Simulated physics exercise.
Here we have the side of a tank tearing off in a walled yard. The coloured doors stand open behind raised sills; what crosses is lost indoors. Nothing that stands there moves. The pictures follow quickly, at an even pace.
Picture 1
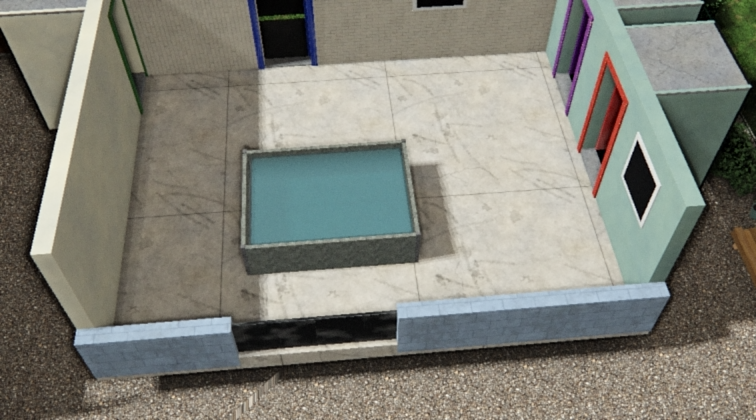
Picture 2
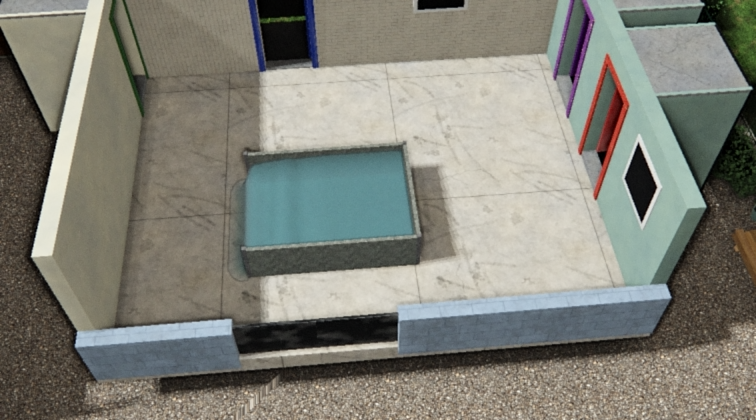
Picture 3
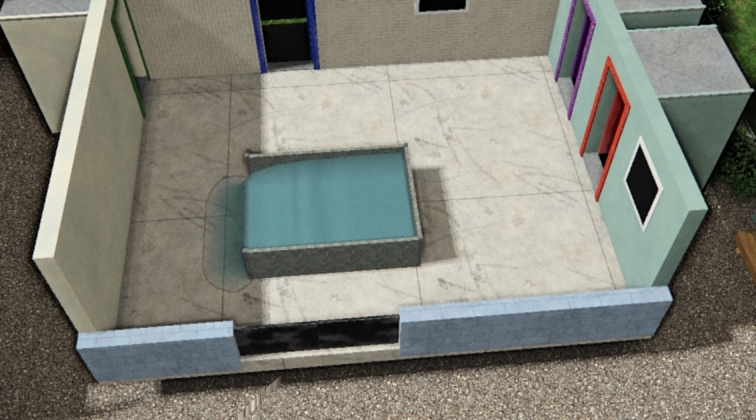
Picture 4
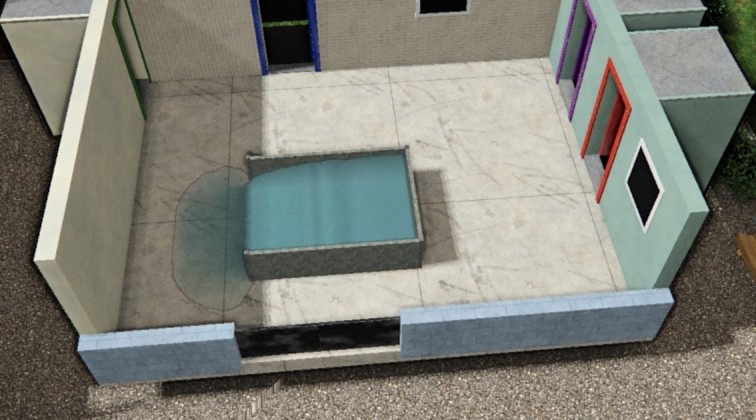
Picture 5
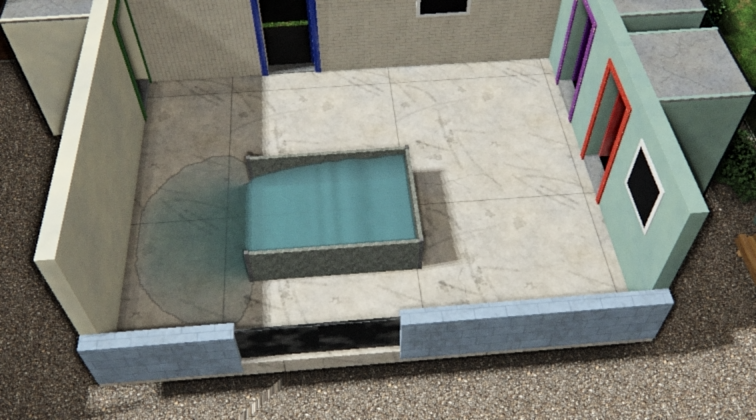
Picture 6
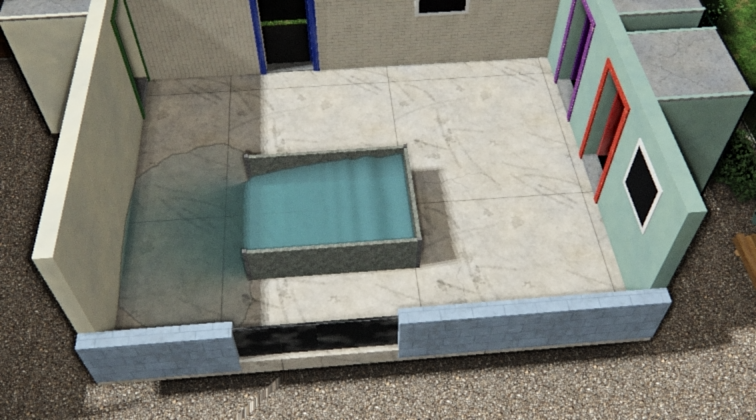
A grey-walled tank of blue-green water stands in the middle of a pale marble-floored yard, seen from high above at an almost unmoving view. Green and blue doorways are at the left and back, purple and red ones are in the pale green right wall, and low light-blue walls line the front. The tank's left side gives way, and water pours out leftward, fanning across the shaded floor in a thin, widening sheet.
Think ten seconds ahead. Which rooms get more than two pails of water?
One by one: The red door stays under that; the green door takes more than that; the purple door stays under that; the blue door takes more than that.
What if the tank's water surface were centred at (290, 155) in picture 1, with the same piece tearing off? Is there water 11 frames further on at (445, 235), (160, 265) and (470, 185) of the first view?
One after the other: No water, covered, not flooded.
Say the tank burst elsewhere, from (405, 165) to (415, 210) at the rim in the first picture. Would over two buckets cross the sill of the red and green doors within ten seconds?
Then: The red one lets more in, the green one takes less.
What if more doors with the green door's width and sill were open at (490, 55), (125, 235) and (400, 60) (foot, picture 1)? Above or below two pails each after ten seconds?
In turn: Takes less, lets more in, stays under.
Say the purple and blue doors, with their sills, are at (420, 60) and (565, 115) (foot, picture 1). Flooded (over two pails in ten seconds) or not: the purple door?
One by one: The purple one lets less in.
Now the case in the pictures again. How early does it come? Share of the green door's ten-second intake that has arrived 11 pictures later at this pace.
Close to 0 %.
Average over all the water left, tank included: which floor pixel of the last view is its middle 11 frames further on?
At about (235, 232).
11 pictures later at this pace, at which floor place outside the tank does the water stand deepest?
Near (112, 357).
A moment on, water covers 20 % of the floor; the red door not reached, the green door not reached, the purple door not reached, the blue door not reached.
Next, water covers 25 % of the floor; the red door not reached, the green door wet at the sill, nothing in, the purple door not reached, the blue door not reached.
Then, water covers 40 % of the floor; the red door not reached, the green door under two buckets in, the purple door not reached, the blue door wet at the sill, nothing in.
Later, water covers 85 % of the floor; the red door wet at the sill, nothing in, the green door over two buckets in, the purple door wet at the sill, nothing in, the blue door over two buckets in.
In the end, water covers 95 % of the floor; the red door wet at the sill, nothing in, the green door over two buckets in, the purple door wet at the sill, nothing in, the blue door over two buckets in.
